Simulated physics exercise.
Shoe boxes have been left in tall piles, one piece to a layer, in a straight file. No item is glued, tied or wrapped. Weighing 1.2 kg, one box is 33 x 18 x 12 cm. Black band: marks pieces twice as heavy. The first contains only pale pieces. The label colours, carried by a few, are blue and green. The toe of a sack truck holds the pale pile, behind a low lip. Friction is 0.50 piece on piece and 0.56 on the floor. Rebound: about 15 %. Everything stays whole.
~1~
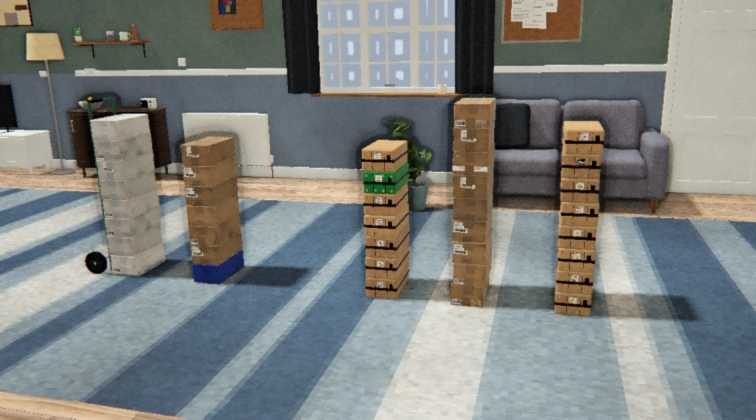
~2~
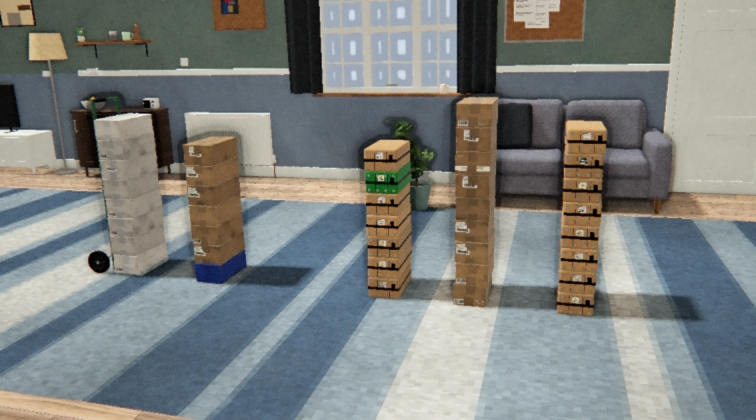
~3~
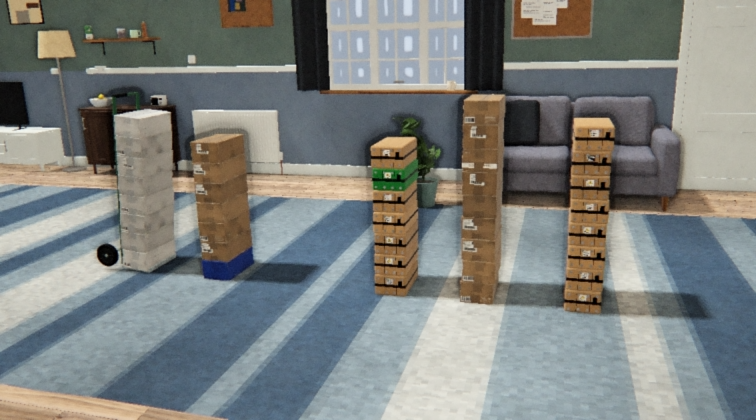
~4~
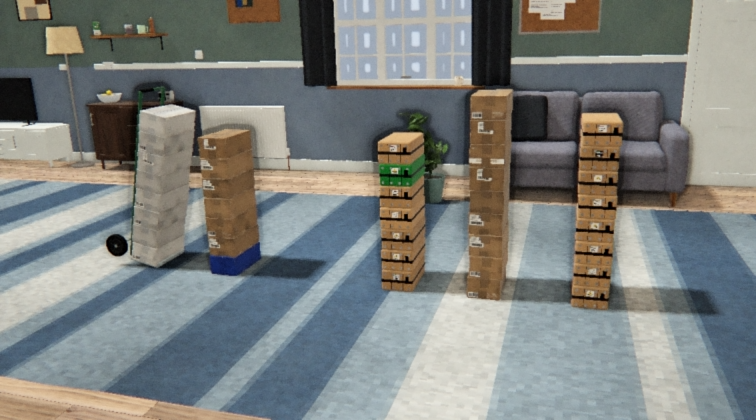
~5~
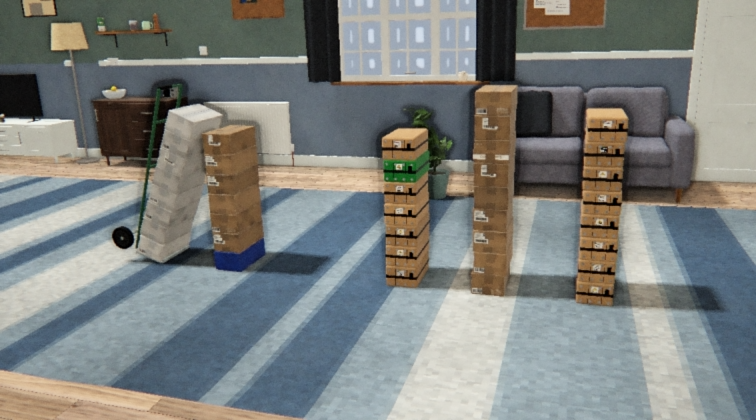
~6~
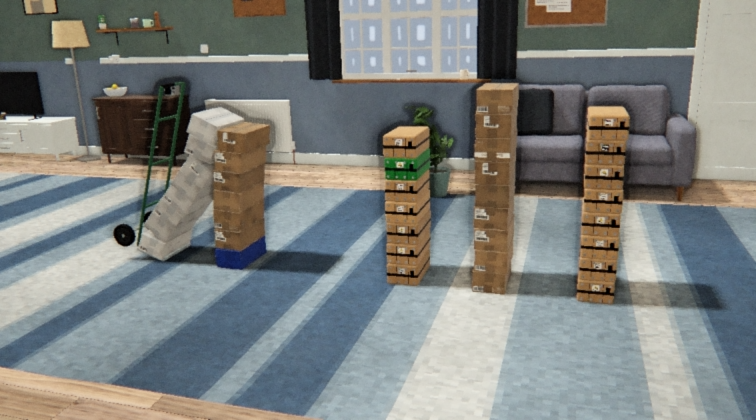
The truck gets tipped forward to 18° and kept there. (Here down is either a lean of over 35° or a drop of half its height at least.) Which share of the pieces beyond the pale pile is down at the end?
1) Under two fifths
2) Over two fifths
The answer is 1.
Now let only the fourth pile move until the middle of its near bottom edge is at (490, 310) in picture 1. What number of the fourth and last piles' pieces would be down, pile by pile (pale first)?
That gives fourth 0 and last 0.
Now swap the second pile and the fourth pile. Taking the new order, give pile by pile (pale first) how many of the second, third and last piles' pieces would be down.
After the swap, the second pile would have 9 down, the third 6 and the last 7.
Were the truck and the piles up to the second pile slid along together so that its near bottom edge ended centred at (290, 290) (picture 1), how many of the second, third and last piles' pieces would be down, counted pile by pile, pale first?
Down by pile: Second 7, third 7, last 7.
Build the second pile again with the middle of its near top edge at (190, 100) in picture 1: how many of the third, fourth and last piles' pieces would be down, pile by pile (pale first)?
Down by pile: Third 6, fourth 9, last 7.
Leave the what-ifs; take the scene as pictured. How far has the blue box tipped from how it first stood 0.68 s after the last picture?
About 0 degrees.
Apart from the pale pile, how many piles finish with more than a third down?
In total, 1.
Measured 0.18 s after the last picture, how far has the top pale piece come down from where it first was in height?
15 cm lower.
Then, 0.18 s on from the sixth picture, 7 of the pale pile down; none of the 31 other boxes down, 6 disturbed.
Then, 0.40 s on from the sixth picture, 7 of the pale pile down; 6 of the 31 other boxes down.
Finally, 7 of the pale pile down; 6 of the 31 other boxes down; blue box unmoved; green box unmoved. That is 19 per cent. Seen by the last camera, middles, blue box near (242, 251), green box near (409, 163).
